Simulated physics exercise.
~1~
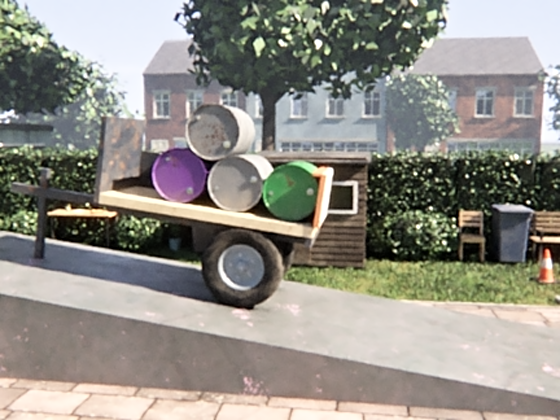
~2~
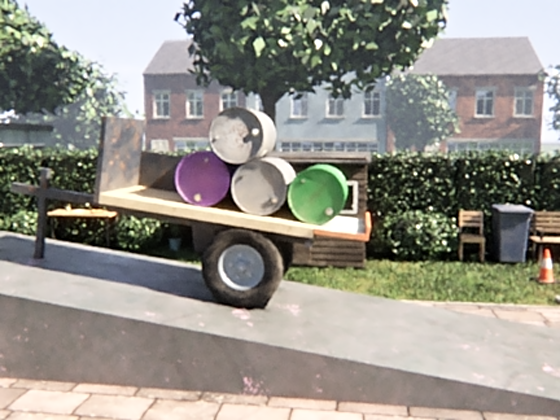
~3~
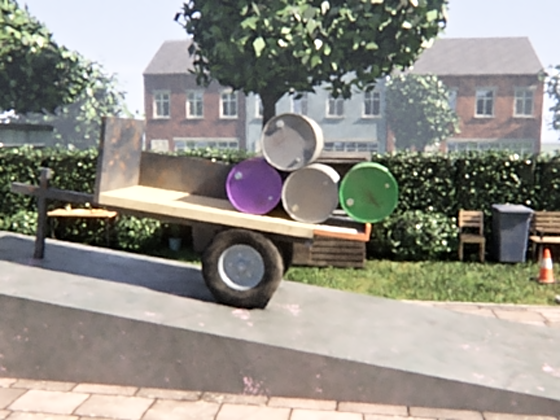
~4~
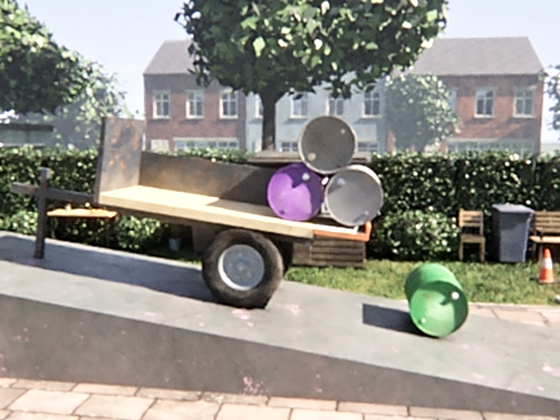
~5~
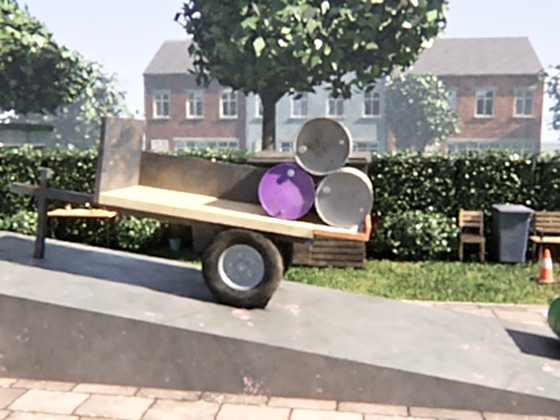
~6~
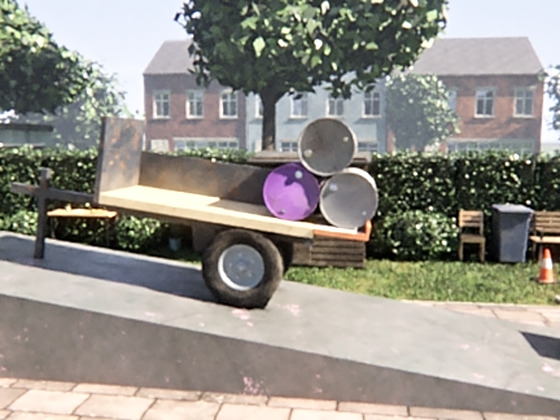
The clip opens on a trailer tilted nose-up on a ramp, with four drums stacked against its raised tailgate, three in a row and one grey drum on top. The tailgate drops open at the right, and the whole group rolls right toward the opening. The green drum leads, passing over the lowered gate and falling off its end onto the ramp. It rolls away to the right and out of view, while the purple drum and the two grey ones stop near the back of the trailer. They rest there, still stacked, with purple on the left.
